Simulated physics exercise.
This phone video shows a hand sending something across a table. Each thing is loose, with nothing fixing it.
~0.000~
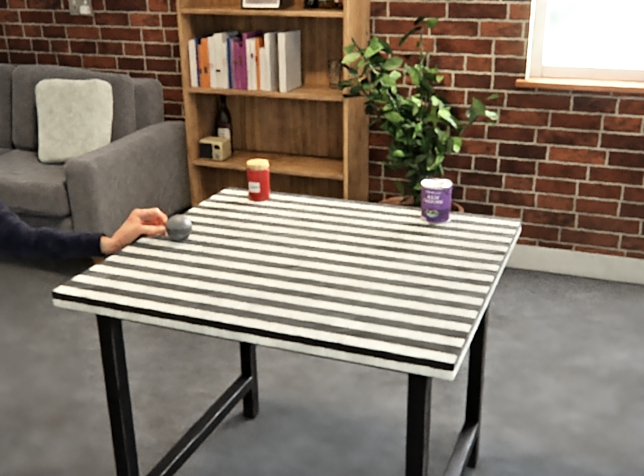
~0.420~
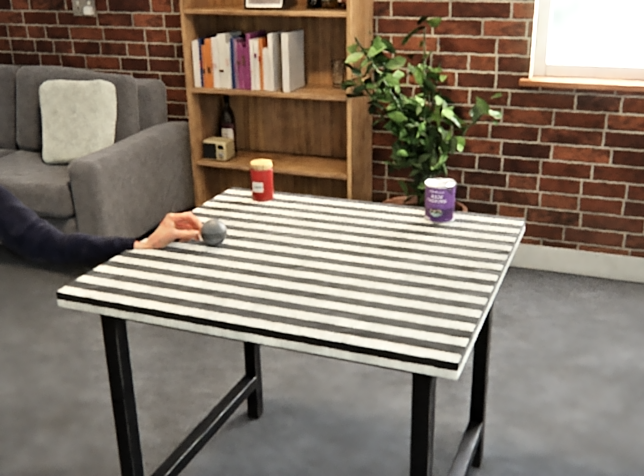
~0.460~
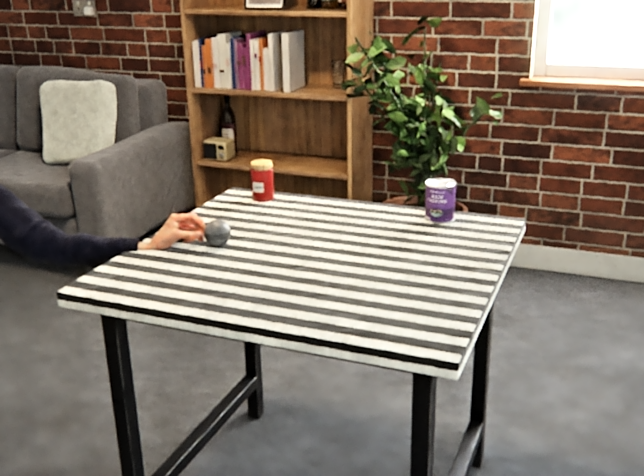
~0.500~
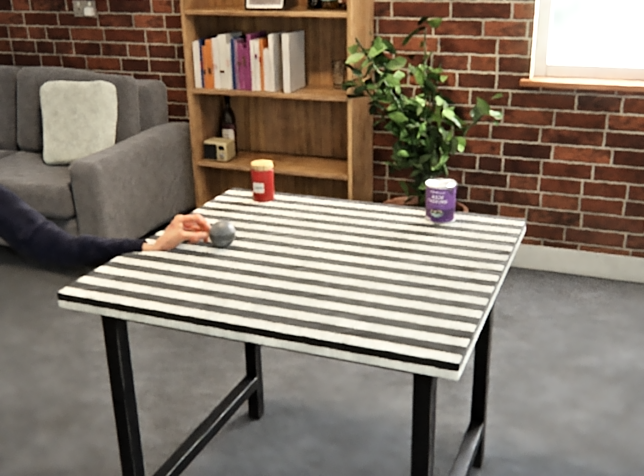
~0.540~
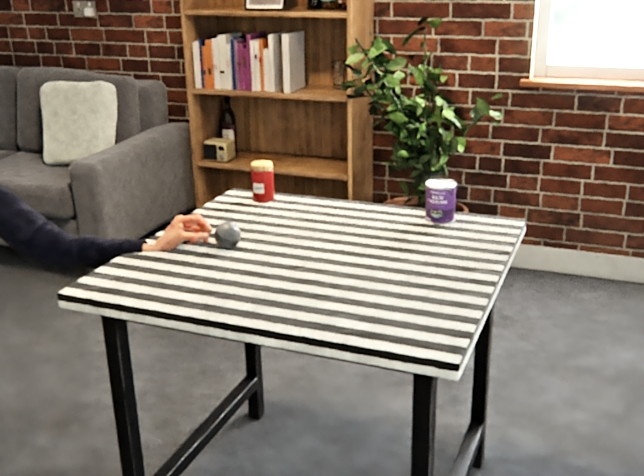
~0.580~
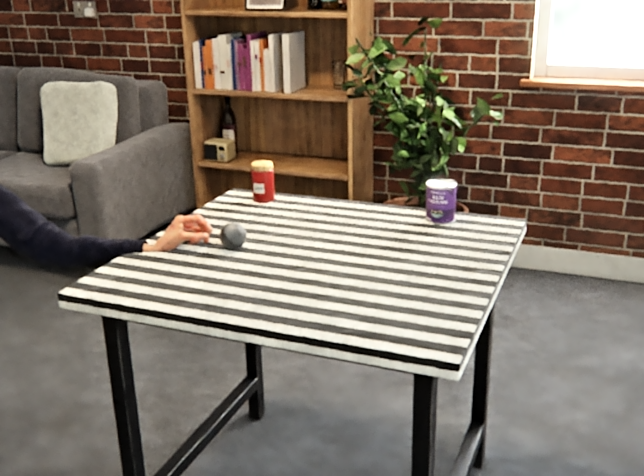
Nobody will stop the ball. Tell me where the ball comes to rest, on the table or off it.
Keeps its perch.
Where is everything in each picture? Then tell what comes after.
In the first frame, under the hand; grey ball (179, 228).
In the second frame, under the hand; grey ball (214, 232).
In the third frame, under the hand; grey ball (217, 233).
In the fourth frame, grey ball (222, 234).
In the fifth frame, grey ball (227, 235).
In the sixth frame, grey ball (233, 236) shifted a little.
After 0.78 s, grey ball shifted about its own width near (255, 239).
After 0.98 s, grey ball shifted well along near (271, 241).
In the end (1.8 s), moved from the start, grey ball. At the end, from the last picture's camera, grey ball near (285, 243).
